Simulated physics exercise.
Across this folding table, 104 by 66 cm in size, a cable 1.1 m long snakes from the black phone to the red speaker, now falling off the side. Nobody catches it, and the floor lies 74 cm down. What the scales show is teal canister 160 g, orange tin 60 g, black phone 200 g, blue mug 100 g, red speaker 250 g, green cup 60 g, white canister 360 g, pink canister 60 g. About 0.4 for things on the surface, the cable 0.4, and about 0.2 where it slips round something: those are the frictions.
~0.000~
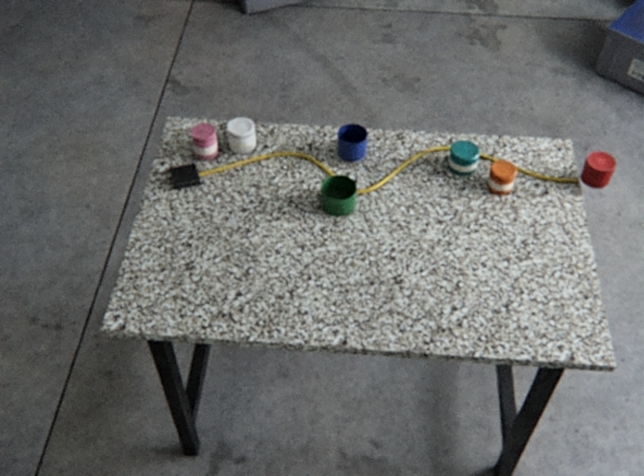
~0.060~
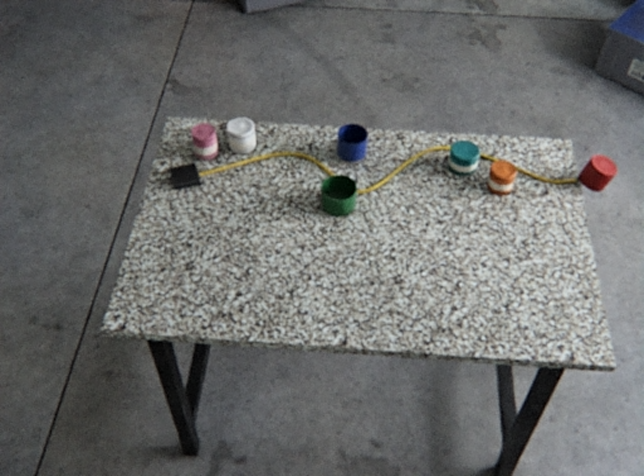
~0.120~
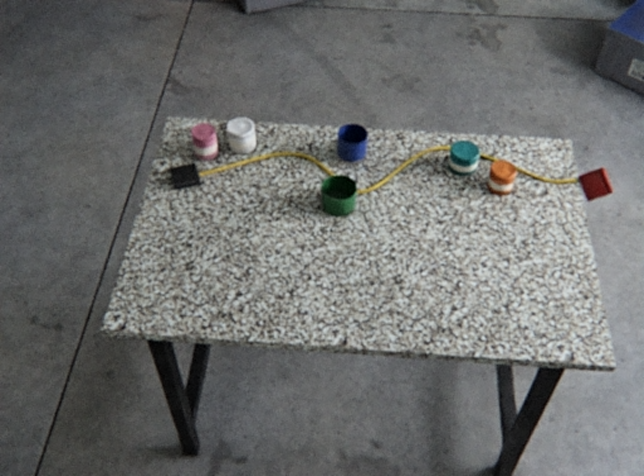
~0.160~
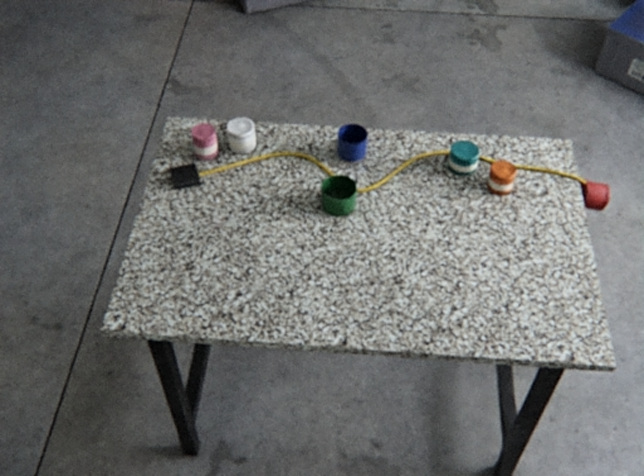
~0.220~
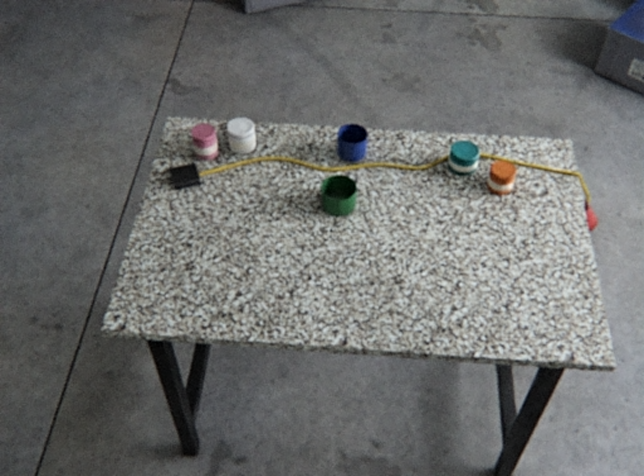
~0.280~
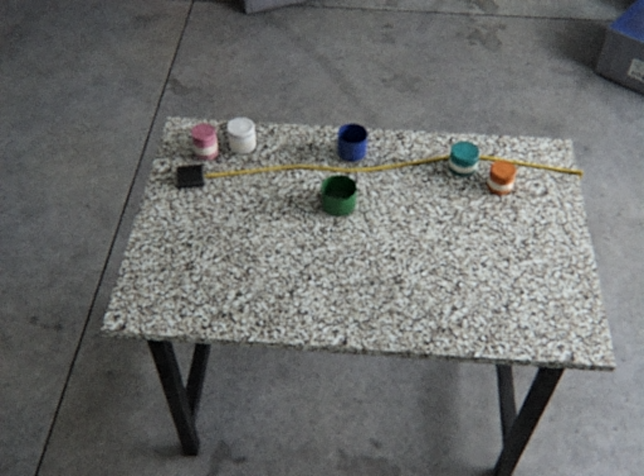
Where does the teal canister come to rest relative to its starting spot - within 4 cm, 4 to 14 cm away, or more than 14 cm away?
Most likely it is displaced a tiny amount.
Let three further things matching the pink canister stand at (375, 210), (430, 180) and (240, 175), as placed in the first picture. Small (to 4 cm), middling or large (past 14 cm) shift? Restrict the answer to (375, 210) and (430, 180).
Going in order, I'd call it a short shift for the first and a short shift for the second.
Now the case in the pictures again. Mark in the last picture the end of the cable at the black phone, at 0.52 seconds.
In the last view it is close to (255, 176).
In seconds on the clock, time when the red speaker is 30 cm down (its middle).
It gets there at roughly 0.50 s.
By 0.5 s, the cable's tail end at (255, 176); teal canister 2 cm off its start, black phone 13 cm off its start, red speaker over the edge.
By 0.7 s, the cable's tail end at (280, 171); teal canister 2 cm off its start, black phone 19 cm off its start, red speaker over the edge.
By 1.0 s, the cable's tail end at (311, 171); teal canister 2 cm off its start at (468, 155), black phone 27 cm off its start at (296, 168), red speaker over the edge.
By 1.2 s, the cable's tail end at (348, 168); teal canister 2 cm off its start, black phone 36 cm off its start, red speaker over the edge.
By 2.4 s, the cable's tail end at (413, 165); teal canister 2 cm off its start at (468, 156), black phone 52 cm off its start at (400, 163), red speaker over the edge, blue mug 2 cm off its start at (361, 130).
